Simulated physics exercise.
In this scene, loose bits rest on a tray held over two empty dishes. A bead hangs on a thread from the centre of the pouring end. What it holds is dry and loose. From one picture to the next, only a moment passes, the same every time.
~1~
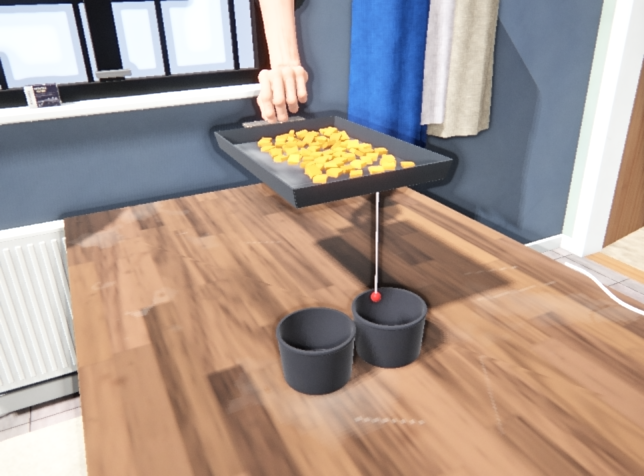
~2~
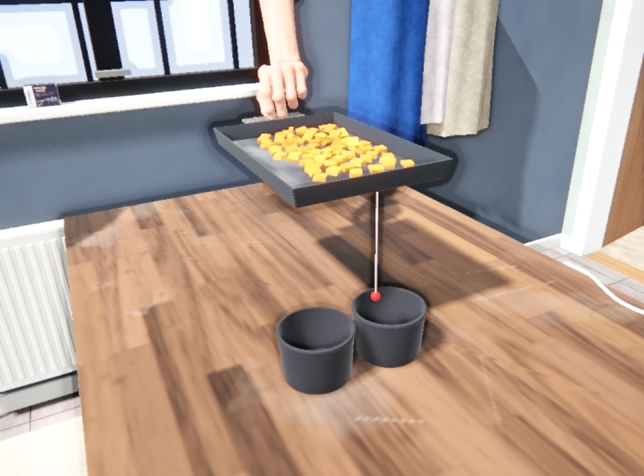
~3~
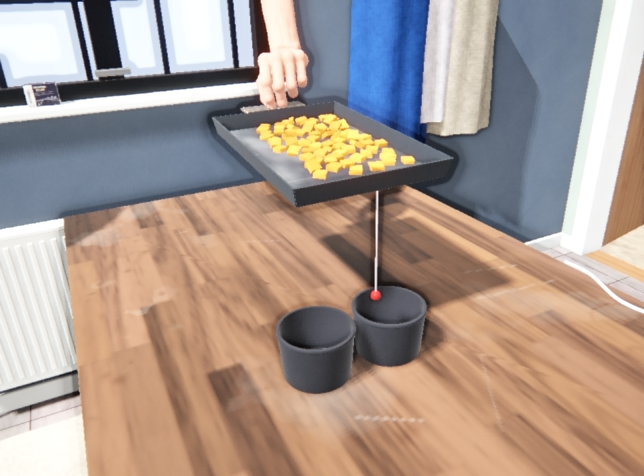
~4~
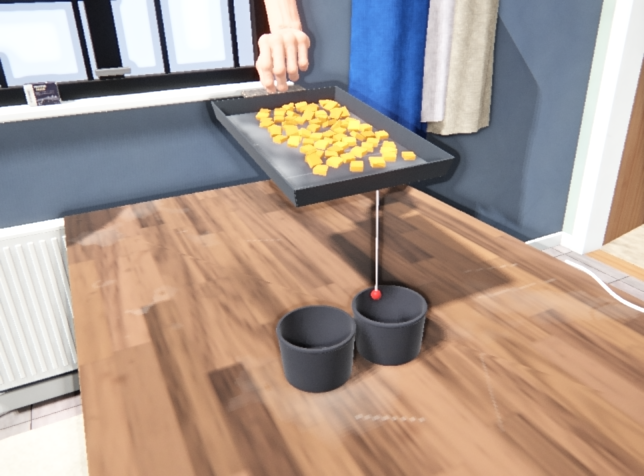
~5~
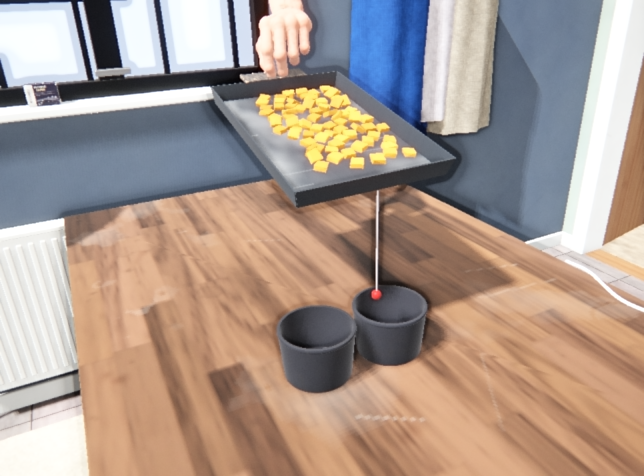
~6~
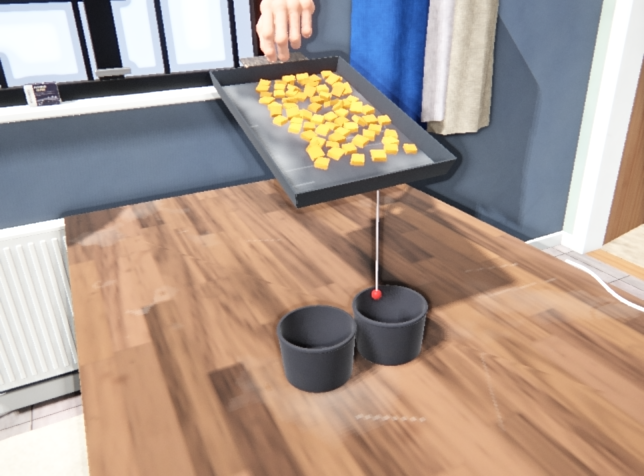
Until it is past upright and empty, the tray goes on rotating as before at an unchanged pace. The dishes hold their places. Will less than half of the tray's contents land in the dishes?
Yes: The greater share ends up outside the dishes.
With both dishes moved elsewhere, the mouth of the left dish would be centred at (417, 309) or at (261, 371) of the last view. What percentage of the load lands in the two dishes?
In the first position around 10 percent, in the second around 40 percent.
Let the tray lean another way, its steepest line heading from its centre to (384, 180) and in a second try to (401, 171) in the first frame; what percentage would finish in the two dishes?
I'd put it at some 0 % and then some 10 %.
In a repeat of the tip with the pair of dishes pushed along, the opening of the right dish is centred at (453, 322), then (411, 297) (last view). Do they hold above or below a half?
The first place gets the greater share, the second a lesser share.
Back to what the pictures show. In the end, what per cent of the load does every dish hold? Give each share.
Left dish around 10 percent; right dish around 0 percent.
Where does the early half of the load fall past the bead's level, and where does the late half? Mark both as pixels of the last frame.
First close to (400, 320), next close to (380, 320).
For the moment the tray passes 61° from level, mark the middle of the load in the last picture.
The middle of the load sits near (364, 158).
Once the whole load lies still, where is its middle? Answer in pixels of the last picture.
The centre ends up roughly at (393, 400).
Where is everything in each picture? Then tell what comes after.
The first picture shows corners of the pouring end at (296, 187) and (447, 159), level; middle of the load at (314, 149), small crackers; left dish at (334, 368); right dish at (409, 342); bead on its thread at (376, 297).
The second picture shows corners of the pouring end at (296, 187) and (446, 158), level; middle of the load at (313, 147).
The third picture shows corners of the pouring end at (296, 187) and (447, 157), tipped barely, level across its low end; middle of the load at (313, 139).
The fourth picture shows corners of the pouring end at (297, 187) and (448, 157), tipped a little, level across its low end; middle of the load at (314, 128).
The fifth picture shows corners of the pouring end at (298, 189) and (449, 157), tipped a little, level across its low end; middle of the load at (314, 118).
The sixth picture shows corners of the pouring end at (298, 190) and (451, 157), tipped clearly, level across its low end; middle of the load at (315, 108); left dish at (334, 365); right dish at (409, 339).
Soon, tray tipped steeply; nearly all on the tray; a stray few in the air.
A while on, tray tipped right over; most on the tray; about a quarter outside both; a stray few in the air.
Towards the end, tray tipped past a quarter turn; a small part in the left dish; a stray few in the right dish; nearly all outside both.
Finally, tray tipped past a quarter turn; a small part in the left dish; a stray few in the right dish; nearly all outside both.
